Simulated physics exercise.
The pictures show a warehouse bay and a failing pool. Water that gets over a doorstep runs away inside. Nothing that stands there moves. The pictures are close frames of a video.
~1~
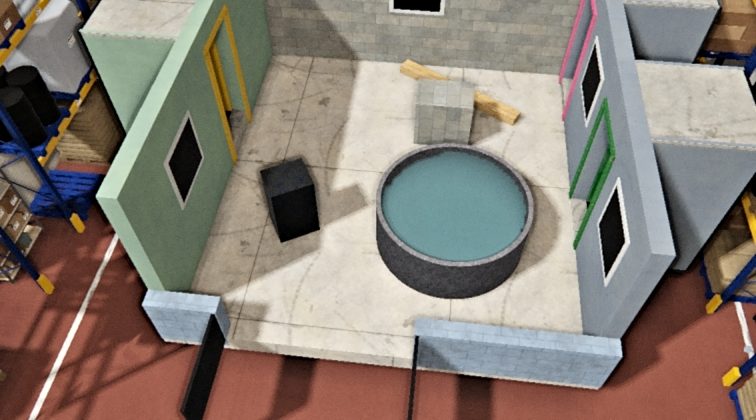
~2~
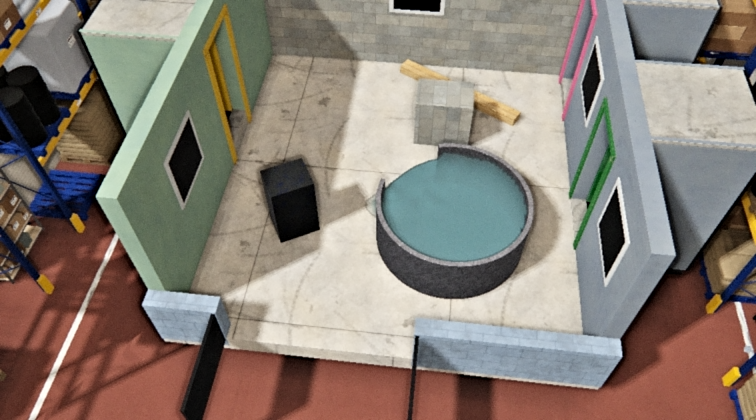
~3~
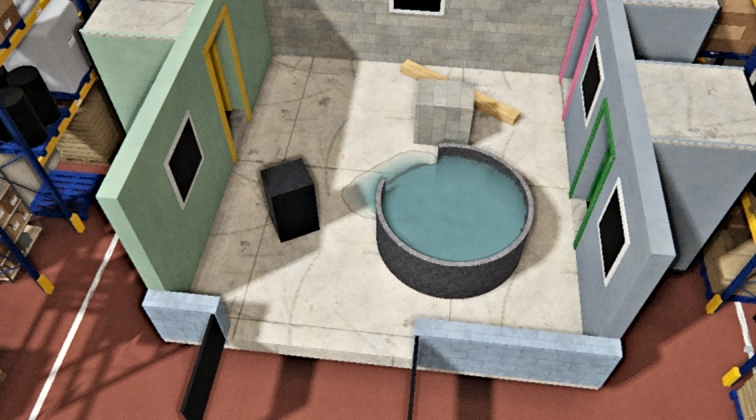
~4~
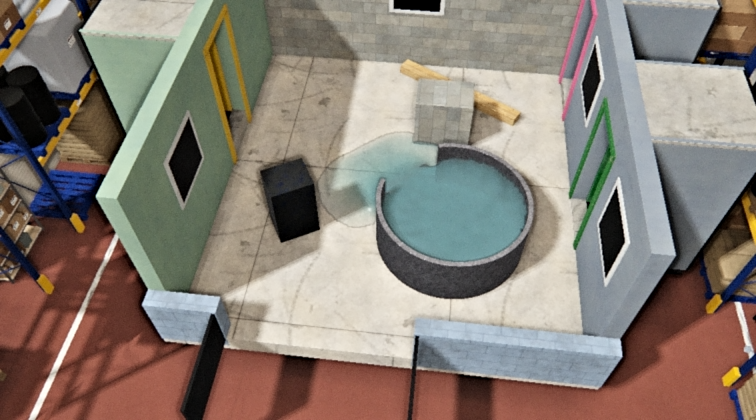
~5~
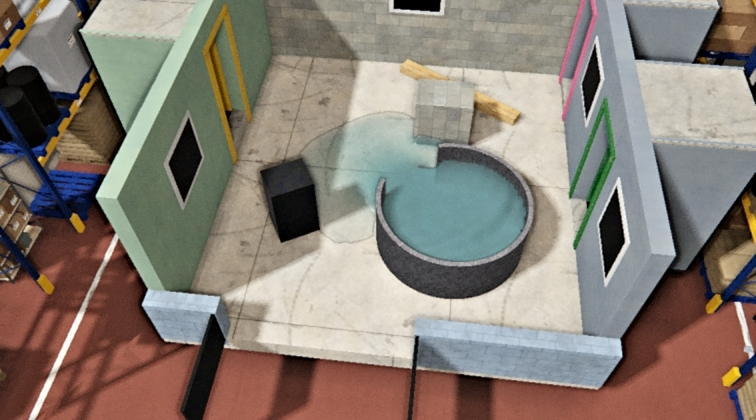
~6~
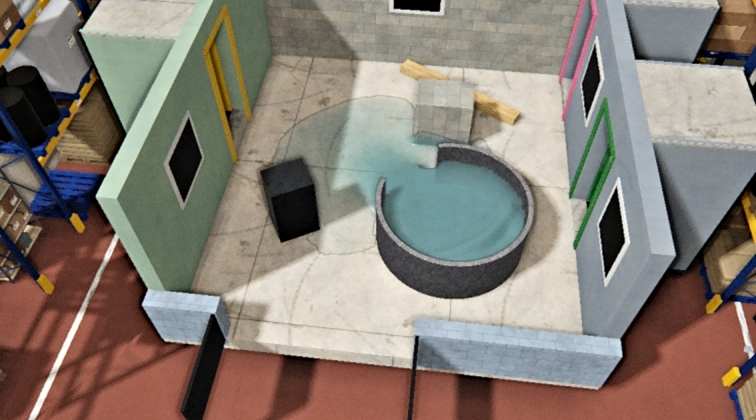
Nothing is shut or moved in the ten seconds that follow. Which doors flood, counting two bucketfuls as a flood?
The pink door admits no more than that; the yellow door admits no more than that; the green door lets in a lot.
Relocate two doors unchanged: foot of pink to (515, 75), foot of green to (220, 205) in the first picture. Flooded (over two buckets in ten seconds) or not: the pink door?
Then: The pink one holds.
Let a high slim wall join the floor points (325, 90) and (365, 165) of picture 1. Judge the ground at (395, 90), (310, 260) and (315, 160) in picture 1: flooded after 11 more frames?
In turn: Wet, dry, under water.
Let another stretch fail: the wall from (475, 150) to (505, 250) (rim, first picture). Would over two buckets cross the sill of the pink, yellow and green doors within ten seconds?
One by one: The pink door is over; the yellow door takes less; the green door lets more in.
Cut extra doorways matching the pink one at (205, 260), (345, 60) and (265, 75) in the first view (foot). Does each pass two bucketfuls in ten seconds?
In turn: Stays under, is over, passes that mark.
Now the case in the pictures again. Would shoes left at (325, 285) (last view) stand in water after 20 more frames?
There: Clear.
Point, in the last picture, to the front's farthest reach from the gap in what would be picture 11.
Close to (273, 55).
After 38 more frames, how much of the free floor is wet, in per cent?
Roughly 85 per cent.
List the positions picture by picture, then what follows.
The round pool at (454, 204) is whole and still, in the first picture.
Water pours out on the round pool's far side and has run to a hidden place, in the second picture.
The front is at a hidden place, out from the gap on the round pool's far side, in the third picture.
Water pours out on the round pool's far side and has run to (328, 174), in the fourth picture.
Water pours out on the round pool's far side and has run to (314, 144), in the fifth picture.
Water pours out on the round pool's far side and has run to (306, 122), in the sixth picture.
A moment on, water covers 45 % of the floor; the pink door not reached, the yellow door wet at the sill, nothing in, the green door not reached.
Next, water covers 50 % of the floor; the pink door not reached, the yellow door wet at the sill, nothing in, the green door not reached.
Then, water covers 60 % of the floor; the pink door wet at the sill, nothing in, the yellow door wet at the sill, nothing in, the green door under two buckets in.
Later, water covers 85 % of the floor; the pink door wet at the sill, nothing in, the yellow door wet at the sill, nothing in, the green door under two buckets in.
In the end, water covers 95 % of the floor; the pink door wet at the sill, nothing in, the yellow door wet at the sill, nothing in, the green door over two buckets in.
